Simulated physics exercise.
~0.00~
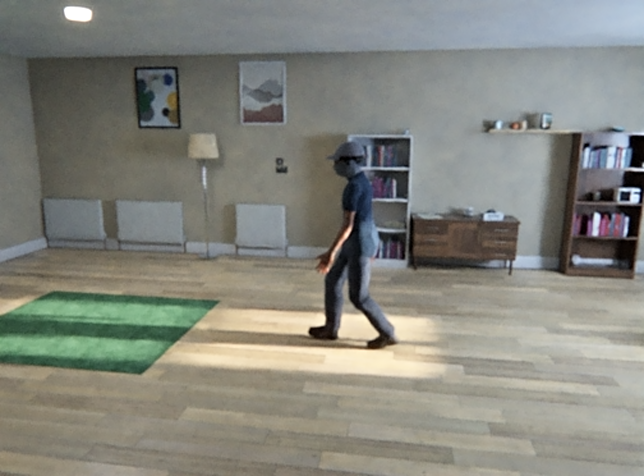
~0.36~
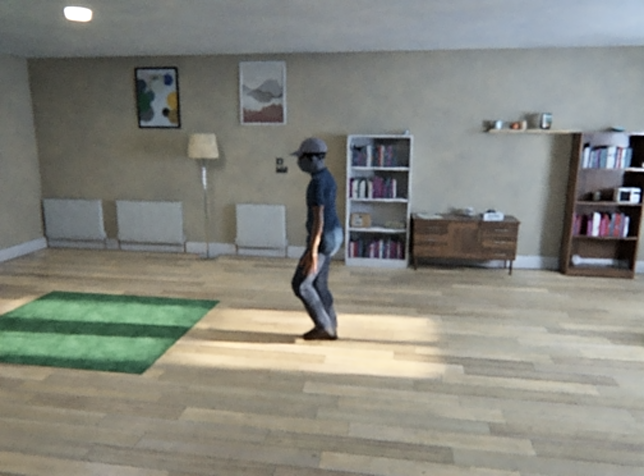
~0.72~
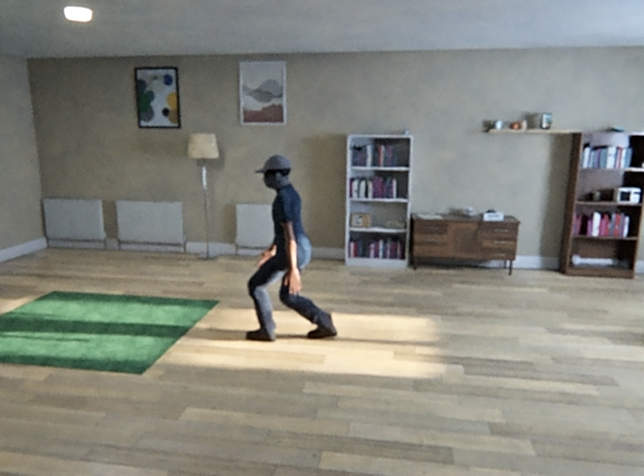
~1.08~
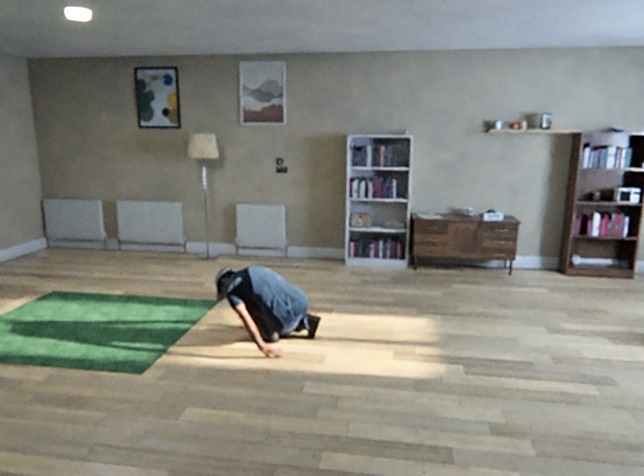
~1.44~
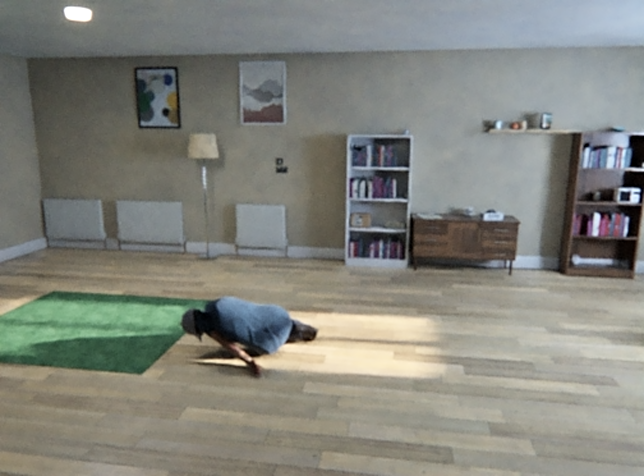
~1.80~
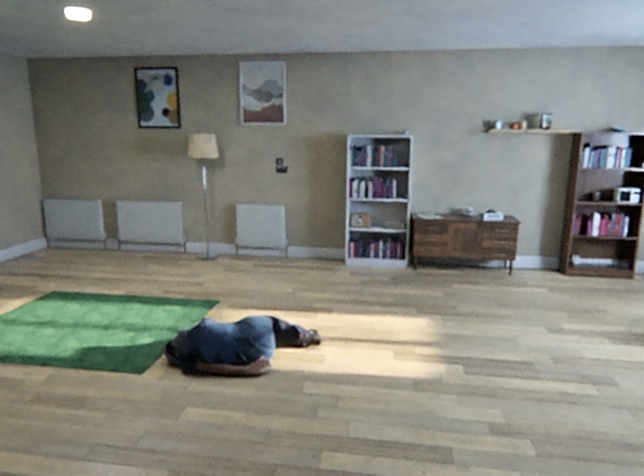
In this clip, a person in a cap walks left with empty hands across a wooden floor toward a green mat, then drops low, puts a hand down and sinks forward, ending lying on the floor with the head just short of the mat's near edge.
